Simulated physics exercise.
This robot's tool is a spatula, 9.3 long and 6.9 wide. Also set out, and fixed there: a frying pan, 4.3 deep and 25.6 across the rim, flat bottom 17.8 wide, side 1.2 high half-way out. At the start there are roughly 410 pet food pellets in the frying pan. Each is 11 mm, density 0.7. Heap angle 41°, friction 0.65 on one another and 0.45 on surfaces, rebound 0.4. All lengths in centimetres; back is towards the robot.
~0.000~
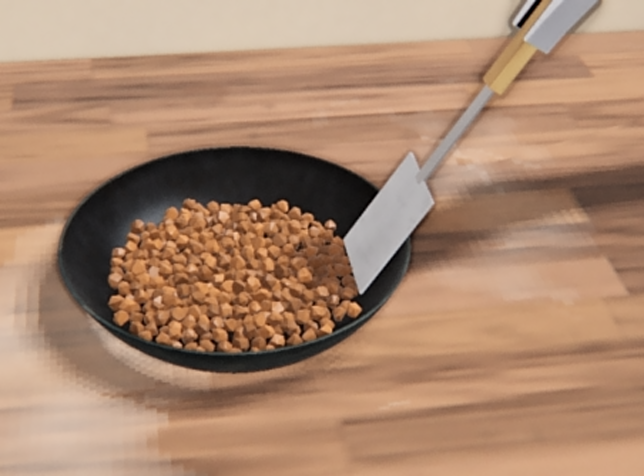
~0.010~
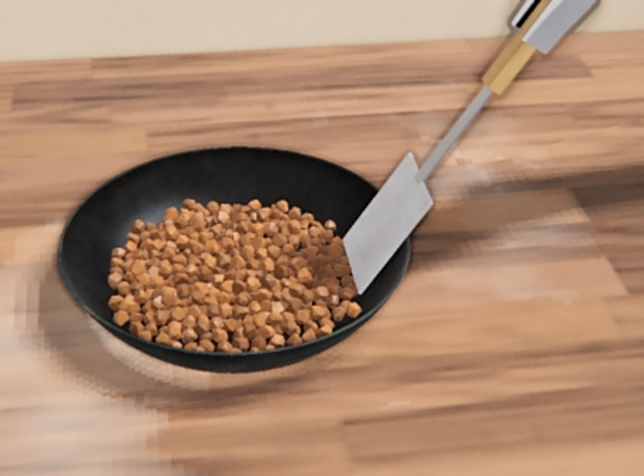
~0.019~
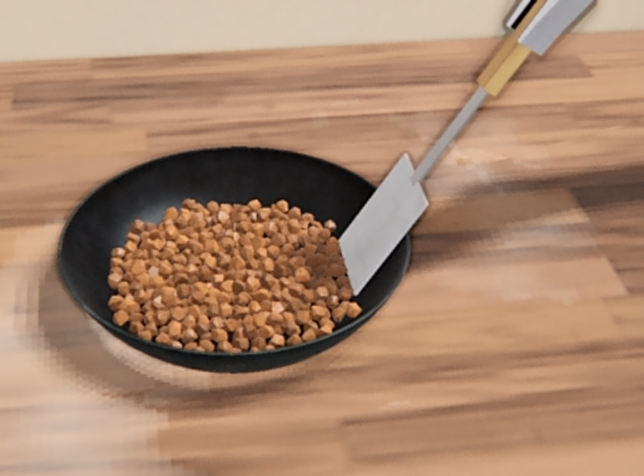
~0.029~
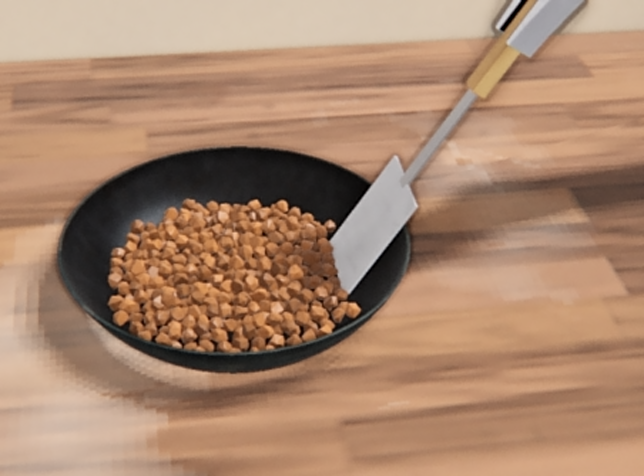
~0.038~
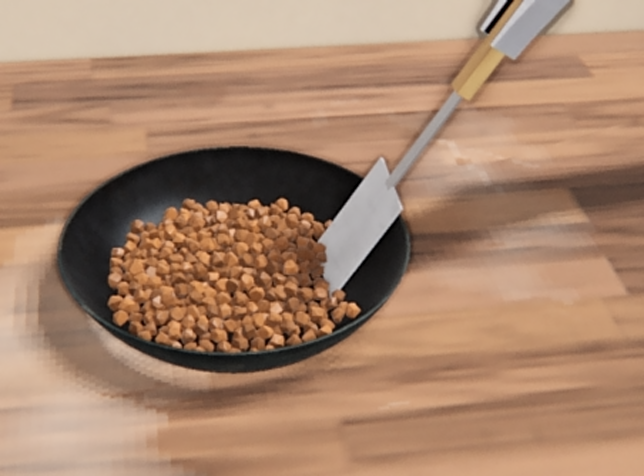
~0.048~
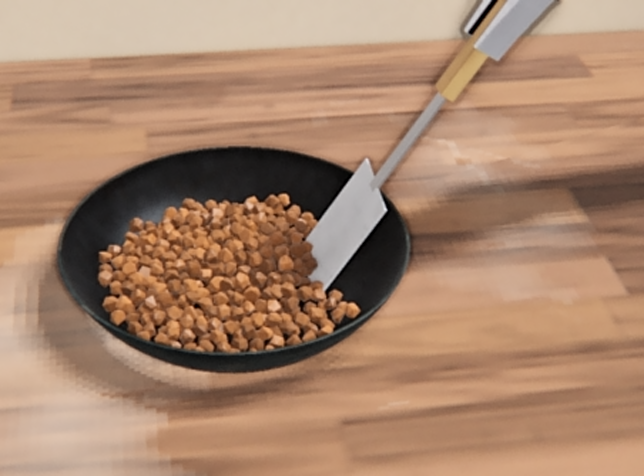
A spatula in a black frying pan slides slowly left, nudging a heap of brown pellets slightly toward the far left side.
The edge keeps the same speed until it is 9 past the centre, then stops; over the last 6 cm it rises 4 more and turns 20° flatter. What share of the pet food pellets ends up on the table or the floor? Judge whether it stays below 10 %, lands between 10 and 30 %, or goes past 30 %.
It lands between 10 and 30 %.
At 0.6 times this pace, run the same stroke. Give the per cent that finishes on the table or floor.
I'd put it around 10 per cent.
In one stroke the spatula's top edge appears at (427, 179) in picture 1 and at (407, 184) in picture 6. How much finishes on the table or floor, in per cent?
5 %.
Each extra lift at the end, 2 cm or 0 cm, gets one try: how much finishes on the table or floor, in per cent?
Close to 20 and 15 percent respectively.
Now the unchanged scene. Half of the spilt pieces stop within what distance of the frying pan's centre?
Some 30 cm.
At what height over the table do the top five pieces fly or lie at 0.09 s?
5 cm.
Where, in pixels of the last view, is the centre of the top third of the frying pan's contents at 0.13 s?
I'd put it somewhere near (167, 250).
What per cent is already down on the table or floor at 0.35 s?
Fraction noted: Close to 15 per cent.
After 0.09 s, sloping 58°, highest piece 6 above the table; 414 in the frying pan.
After 0.13 s, sloping 54°, highest piece 7 above the table; 413 in the frying pan, 1 on the blade or in flight.
After 0.35 s, sloping 38°, highest piece 10 above the table; 337 in the frying pan, 58 on the table or floor, 19 on the blade or in flight.
After 1.40 s, sloping 38°, highest piece 4 above the table; 337 in the frying pan, 77 on the table or floor.
In the end, 337 in the frying pan, 77 on the table or floor. That is 19 % on the table or floor.
